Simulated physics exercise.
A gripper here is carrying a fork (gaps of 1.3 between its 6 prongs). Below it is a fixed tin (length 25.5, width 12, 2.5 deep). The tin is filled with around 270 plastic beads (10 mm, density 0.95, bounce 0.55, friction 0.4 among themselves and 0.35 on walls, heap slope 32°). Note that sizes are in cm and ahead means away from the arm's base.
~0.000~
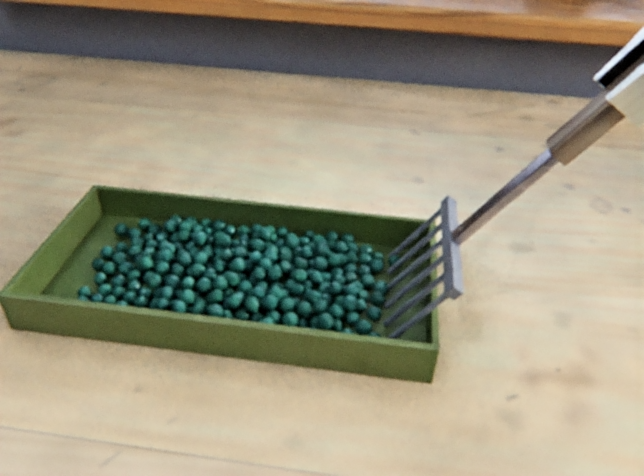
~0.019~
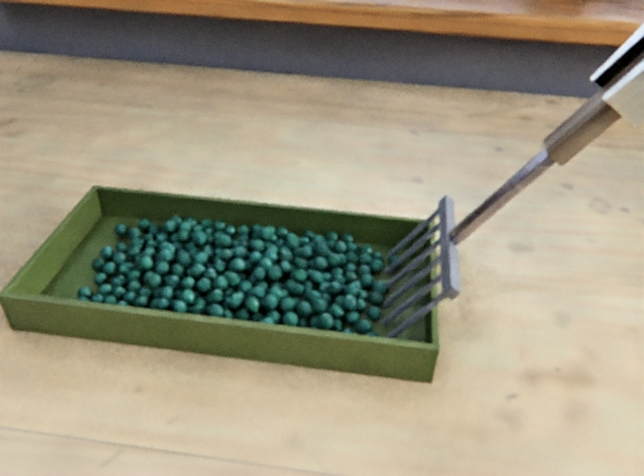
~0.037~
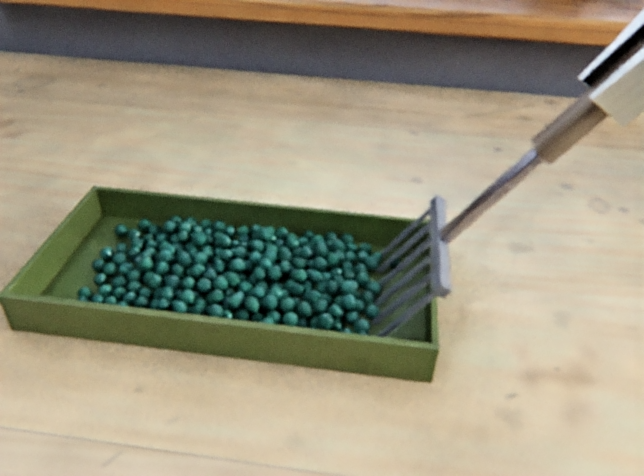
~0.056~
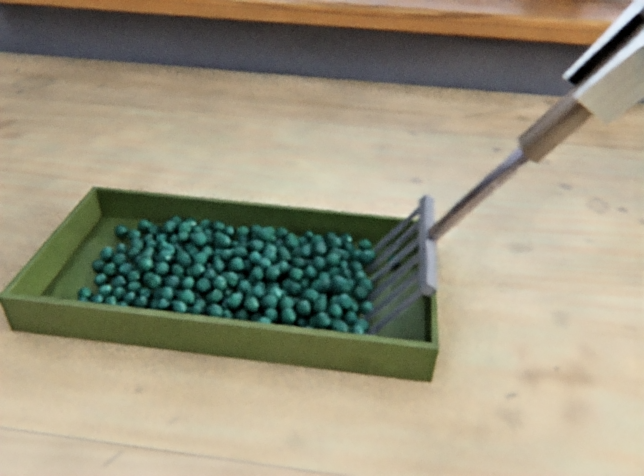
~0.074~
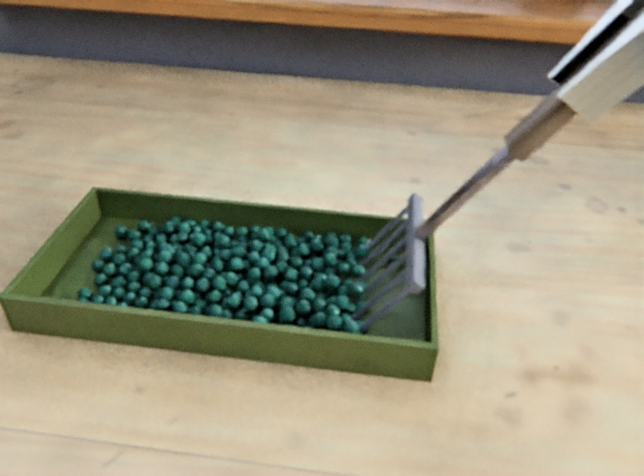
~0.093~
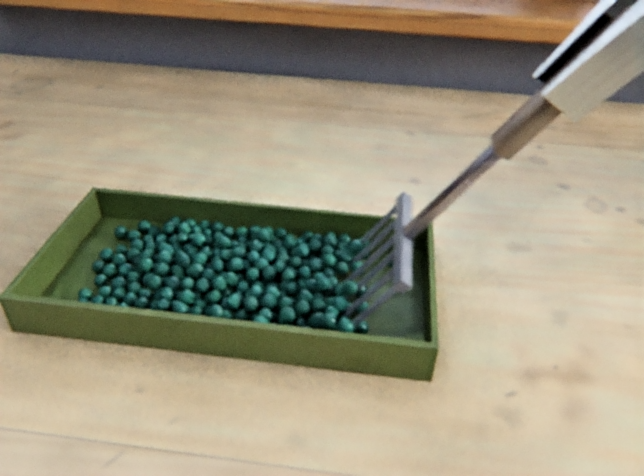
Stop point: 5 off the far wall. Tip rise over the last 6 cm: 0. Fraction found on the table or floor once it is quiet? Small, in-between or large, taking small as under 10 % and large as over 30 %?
Small.
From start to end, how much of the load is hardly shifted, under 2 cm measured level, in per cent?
Result: Close to 10 per cent of the load.
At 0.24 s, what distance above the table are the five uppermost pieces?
I'd put them at some 3 centimetres up.
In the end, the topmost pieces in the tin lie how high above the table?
The peak stands near 3.5 centimetres up.
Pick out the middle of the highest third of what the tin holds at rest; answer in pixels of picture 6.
It is centred near (112, 254).
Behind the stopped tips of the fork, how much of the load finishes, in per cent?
I'd say close to 55 per cent of it.
By 0.24 s, sloping 56°, highest piece 4 above the table; 273 in the tin.
By 0.39 s, sloping 56°, highest piece 4 above the table; 273 in the tin.
By 0.66 s, sloping 56°, highest piece 3 above the table; 270 in the tin, 3 on the table or floor.
By 1.36 s, sloping 56°, highest piece 3 above the table; 270 in the tin, 3 on the table or floor.
Final count, 270 in the tin, 3 on the table or floor. That is 1 % on the table or floor.
